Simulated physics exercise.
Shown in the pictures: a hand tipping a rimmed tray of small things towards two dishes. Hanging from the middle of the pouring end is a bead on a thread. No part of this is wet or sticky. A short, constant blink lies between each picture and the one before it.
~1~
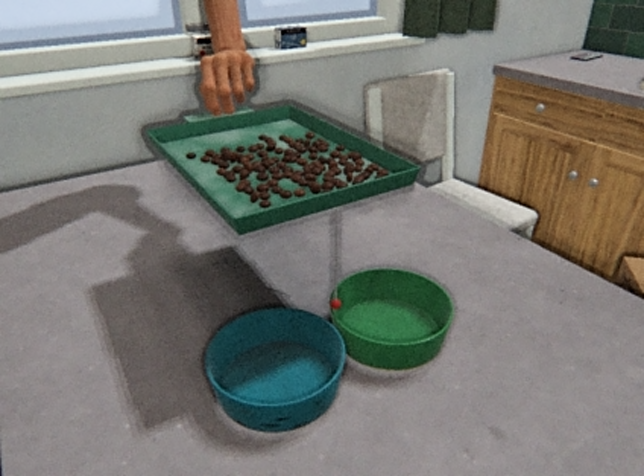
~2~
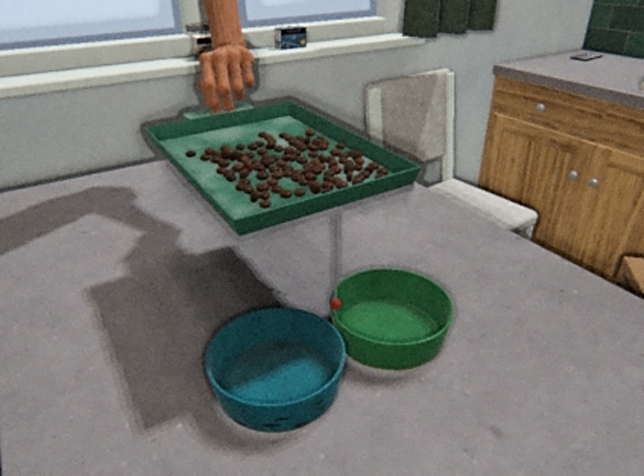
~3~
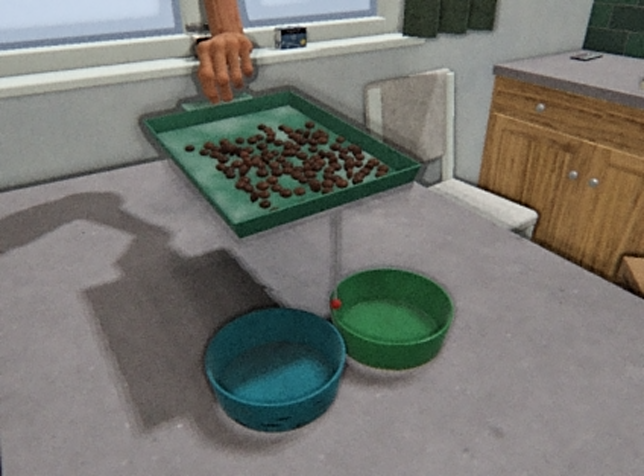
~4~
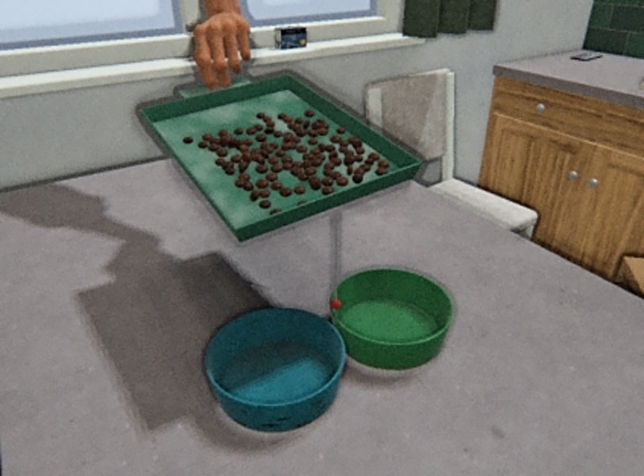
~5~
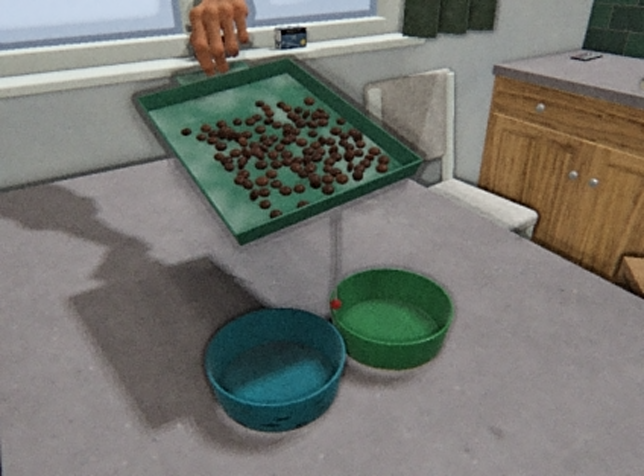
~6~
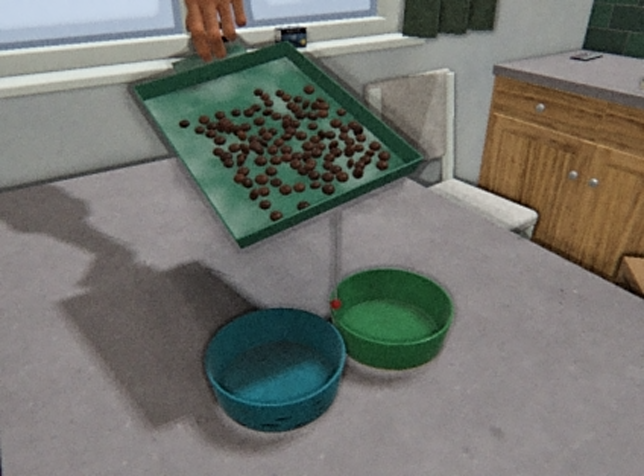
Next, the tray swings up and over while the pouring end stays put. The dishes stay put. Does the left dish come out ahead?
Yes.
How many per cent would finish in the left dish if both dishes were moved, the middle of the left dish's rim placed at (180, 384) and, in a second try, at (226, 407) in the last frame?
Around 20 and around 30 per cent, in that order.
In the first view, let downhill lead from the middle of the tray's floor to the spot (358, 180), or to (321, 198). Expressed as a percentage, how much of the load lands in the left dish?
The share is 0 per cent in the first and 30 per cent in the second.
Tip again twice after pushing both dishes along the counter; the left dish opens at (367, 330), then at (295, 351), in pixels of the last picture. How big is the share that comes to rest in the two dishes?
10 %, 100 %.
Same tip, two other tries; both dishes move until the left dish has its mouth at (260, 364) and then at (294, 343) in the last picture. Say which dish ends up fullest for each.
With the dishes at the first place it's the left-side dish, and at the second it's the left-side dish.
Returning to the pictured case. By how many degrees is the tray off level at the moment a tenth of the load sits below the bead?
At about 75°.
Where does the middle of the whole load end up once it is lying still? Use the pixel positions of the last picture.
I'd put the middle somewhere around (268, 381).
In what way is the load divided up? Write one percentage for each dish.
100 % left, 0 % right.
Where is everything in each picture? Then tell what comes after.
In the first picture, corners of the pouring end (237, 215) and (414, 167), level; middle of the load (287, 160), flat chocolate drops; left dish (311, 410); right dish (430, 351); bead on its thread (336, 304).
In the second picture, corners of the pouring end (237, 216) and (414, 166), level; middle of the load (287, 158).
In the third picture, corners of the pouring end (238, 219) and (415, 164), tipped barely, lowest at the left corner; middle of the load (286, 154).
In the fourth picture, corners of the pouring end (238, 224) and (415, 161), tipped a little, lowest at the left corner; middle of the load (286, 147).
In the fifth picture, corners of the pouring end (238, 229) and (416, 159), tipped a little, lowest at the left corner; middle of the load (286, 142).
In the sixth picture, corners of the pouring end (239, 234) and (417, 156), tipped clearly, lowest at the left corner; middle of the load (286, 138); left dish (311, 410); right dish (430, 351).
Just after the last frame, tray tipped steeply; the larger part on the tray; just a few in the left dish; about a tenth in the air.
A moment on, tray tipped past a quarter turn; just a few on the tray; the larger part in the left dish; about a tenth in the air.
Further on, tray tipped past a quarter turn; every one in the left dish.
When it is over, tray tipped past a quarter turn; every one in the left dish; not one in the right dish.
